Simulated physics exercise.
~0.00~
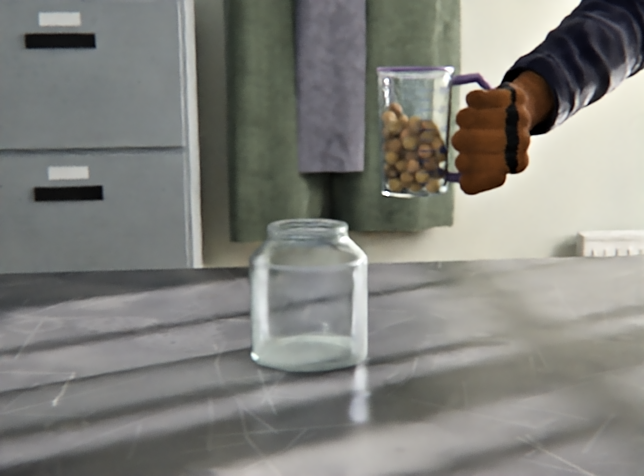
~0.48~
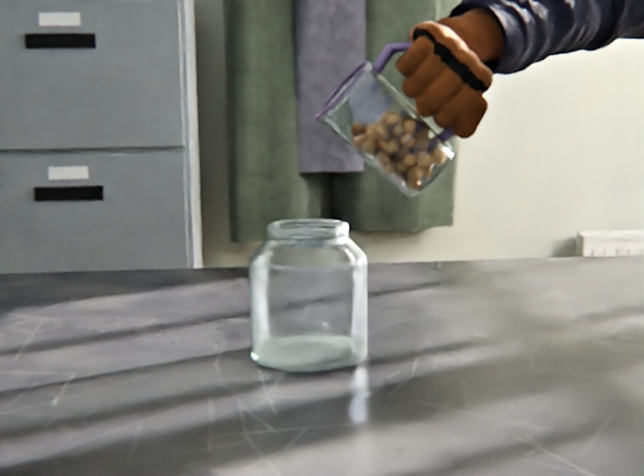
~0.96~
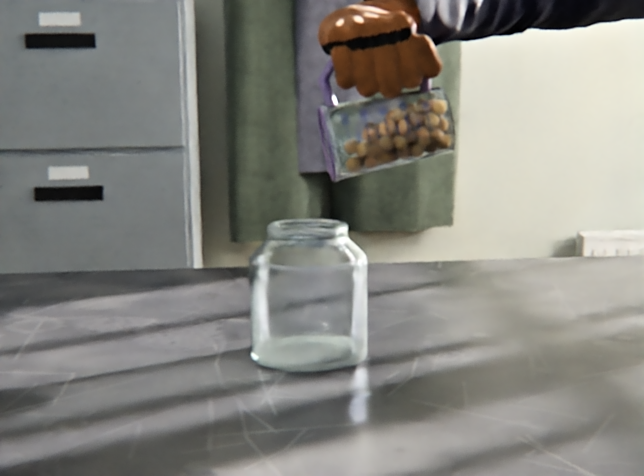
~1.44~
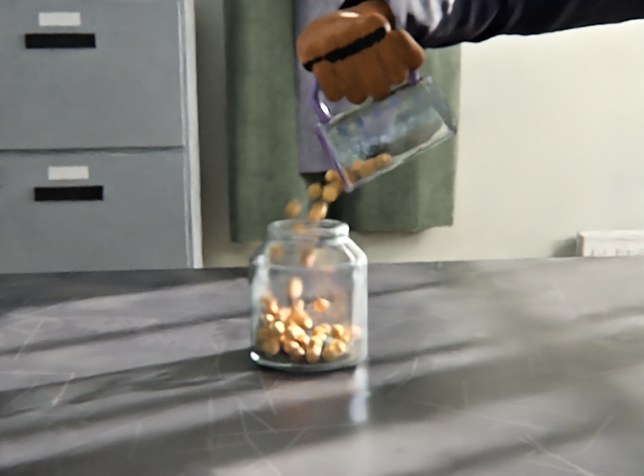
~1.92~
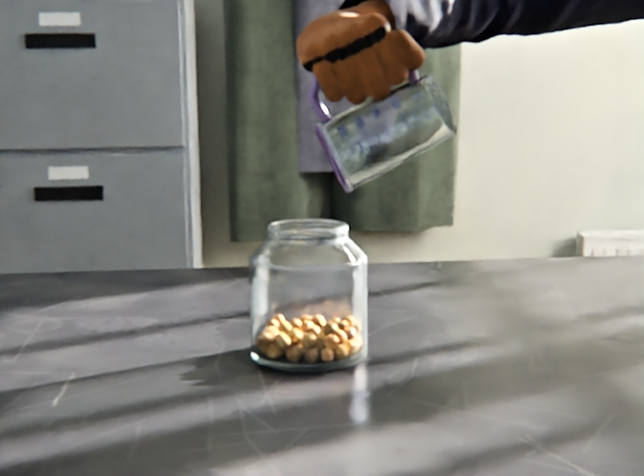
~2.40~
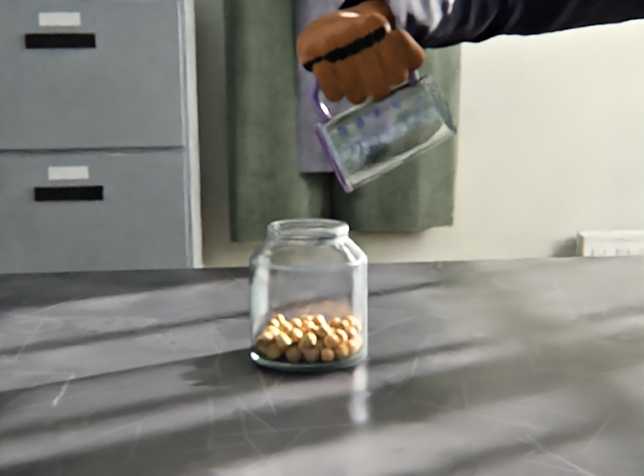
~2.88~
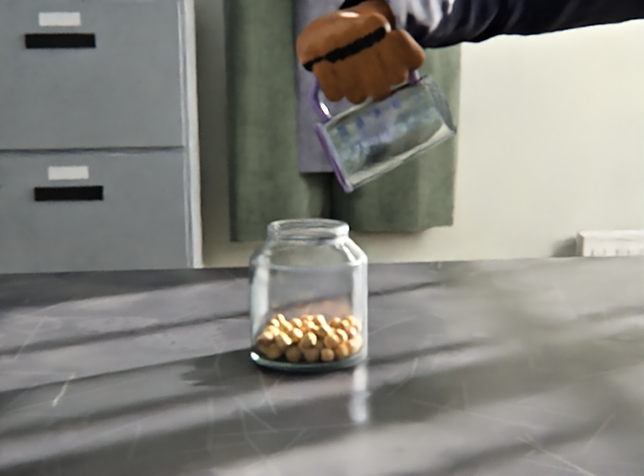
A gloved hand moves a see-through cup of wooden beads left above an open glass jar and tips it past its side until the beads pour down into the jar, ending with the emptied cup held tilted still and the beads settled in a low heap below.
